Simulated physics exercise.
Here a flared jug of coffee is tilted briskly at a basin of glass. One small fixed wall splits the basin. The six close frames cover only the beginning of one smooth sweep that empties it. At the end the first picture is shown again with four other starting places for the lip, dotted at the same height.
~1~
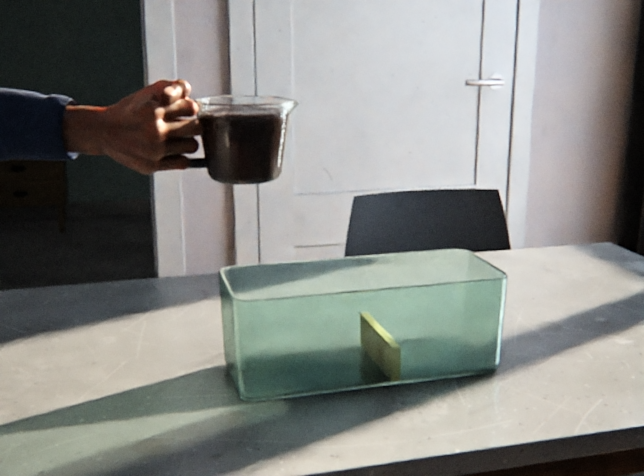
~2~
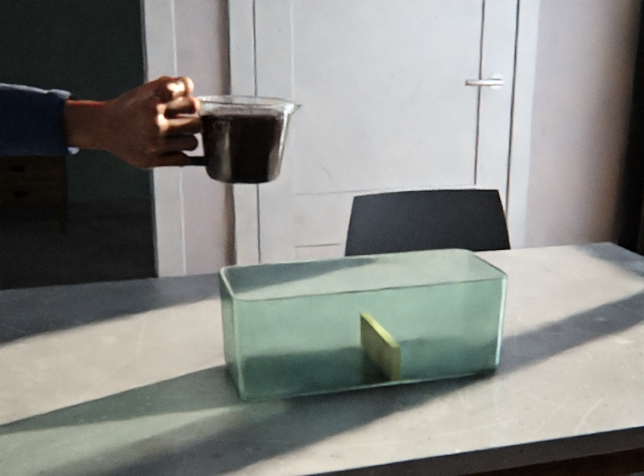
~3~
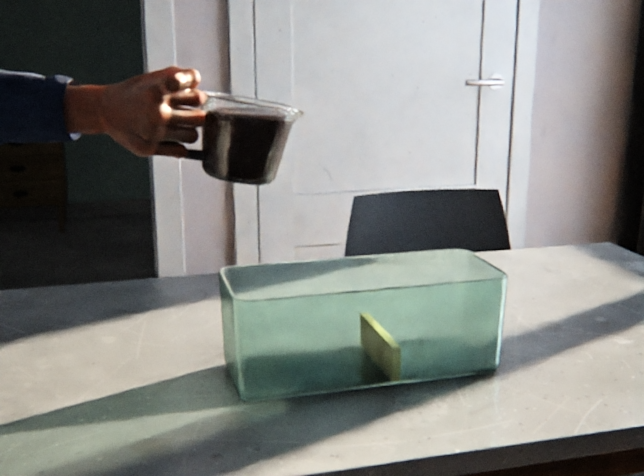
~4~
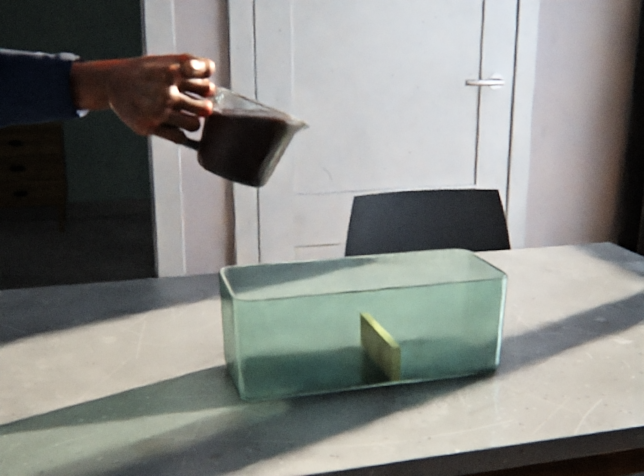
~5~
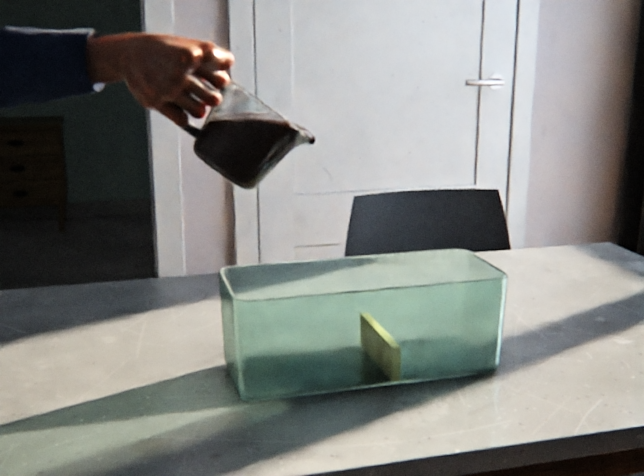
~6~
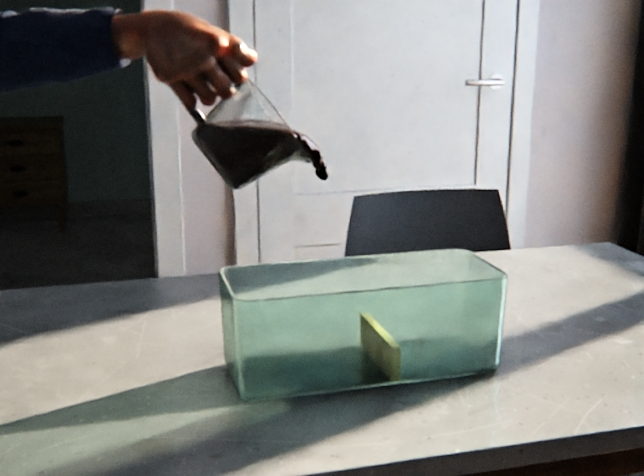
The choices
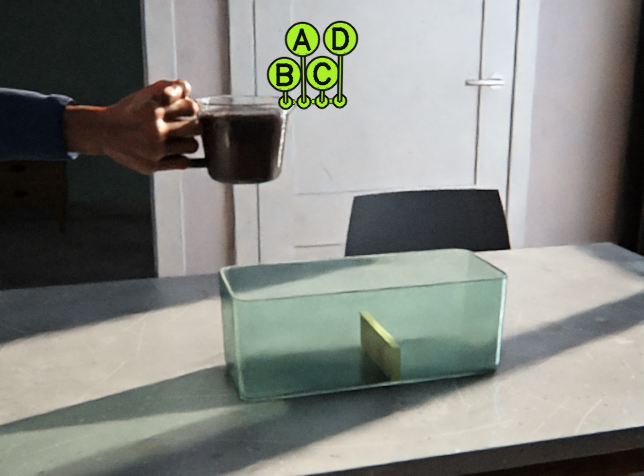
Glass jug of dark coffee tilting rightward in a hand above a greenish glass basin, coffee starting over its lip.
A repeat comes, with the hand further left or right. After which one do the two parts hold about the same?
D works best here.
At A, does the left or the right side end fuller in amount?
More ends on the left.
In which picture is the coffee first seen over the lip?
Picture 5.
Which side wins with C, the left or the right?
The left one.
On the marked copy, A at (303, 101); B at (285, 102); C at (321, 101); D at (339, 100).
Choosing A, about 88 % ends left of the wall and 6 % right of it; 6 % is lost outside.
Choosing B, about 89 % ends left of the wall and 7 % right of it; 4 % is lost outside.
Choosing C, about 74 % ends left of the wall and 21 % right of it; 4 % is lost outside.
Choosing D, about 50 % ends left of the wall and 48 % right of it.
